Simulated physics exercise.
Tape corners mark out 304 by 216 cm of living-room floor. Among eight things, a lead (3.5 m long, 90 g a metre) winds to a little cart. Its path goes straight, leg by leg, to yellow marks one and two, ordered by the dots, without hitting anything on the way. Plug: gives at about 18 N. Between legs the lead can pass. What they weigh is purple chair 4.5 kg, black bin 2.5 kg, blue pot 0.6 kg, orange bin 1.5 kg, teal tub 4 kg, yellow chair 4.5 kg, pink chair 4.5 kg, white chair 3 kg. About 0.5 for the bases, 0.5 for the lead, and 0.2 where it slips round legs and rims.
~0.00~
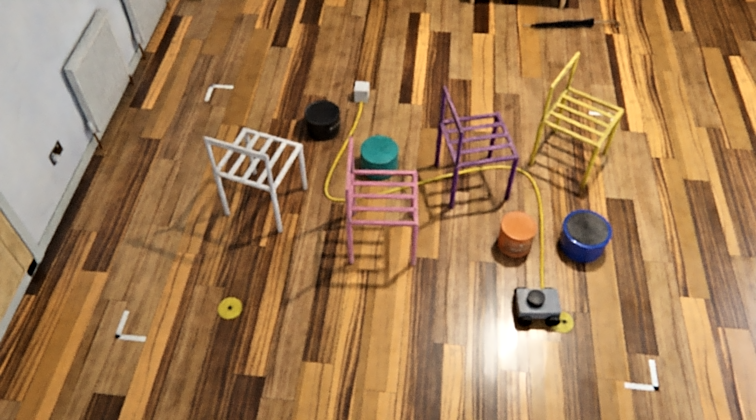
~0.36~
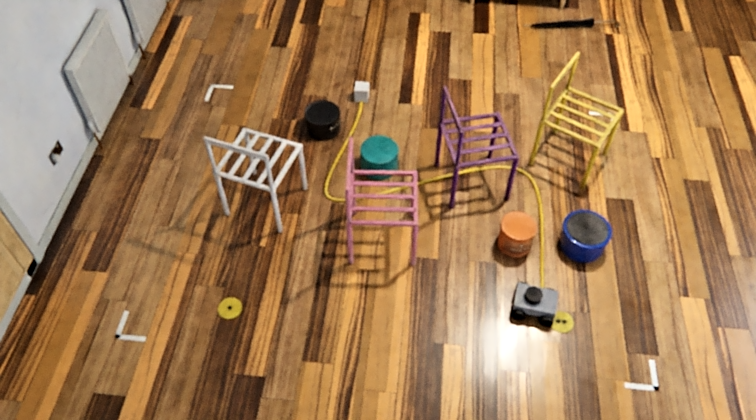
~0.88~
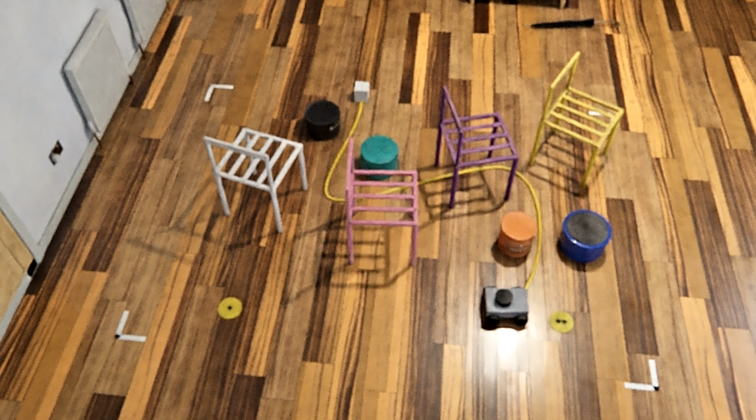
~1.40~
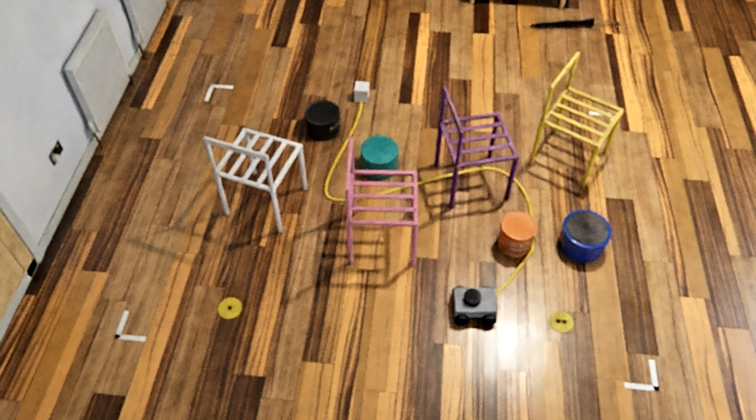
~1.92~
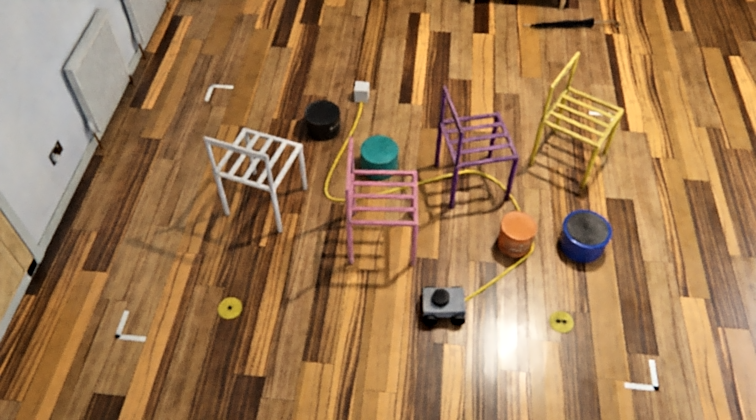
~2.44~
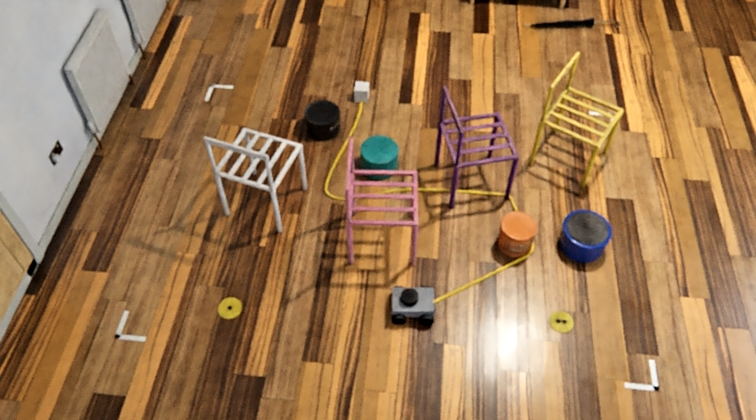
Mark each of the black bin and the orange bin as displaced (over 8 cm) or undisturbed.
Marks: Black bin undisturbed; orange bin displaced.
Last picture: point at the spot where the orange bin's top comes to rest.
(472, 206).
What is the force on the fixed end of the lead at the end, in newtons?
Roughly 0 N.
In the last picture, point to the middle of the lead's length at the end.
In the last view it sits close to pixel (491, 218).
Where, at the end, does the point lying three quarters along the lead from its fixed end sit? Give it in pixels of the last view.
Estimated pixel: About (416, 286).
After 4.7 s, cart at (292, 306), 7 N at the fixed end; orange bin 23 cm off its start.
After 6.9 s, cart at (306, 310), lead slack at the fixed end; orange bin 31 cm off its start, purple chair 9 cm off its start.
After 9.1 s, cart at (440, 316), lead slack at the fixed end; orange bin 31 cm off its start at (472, 206), purple chair 9 cm off its start at (468, 145).
After 11.4 s, cart at (561, 321), lead slack at the fixed end; orange bin 31 cm off its start, purple chair 9 cm off its start.
After 11.8 s, cart at (561, 321), lead slack at the fixed end; orange bin 31 cm off its start at (472, 206), black bin 0 cm off its start at (322, 112), purple chair 9 cm off its start at (468, 145).
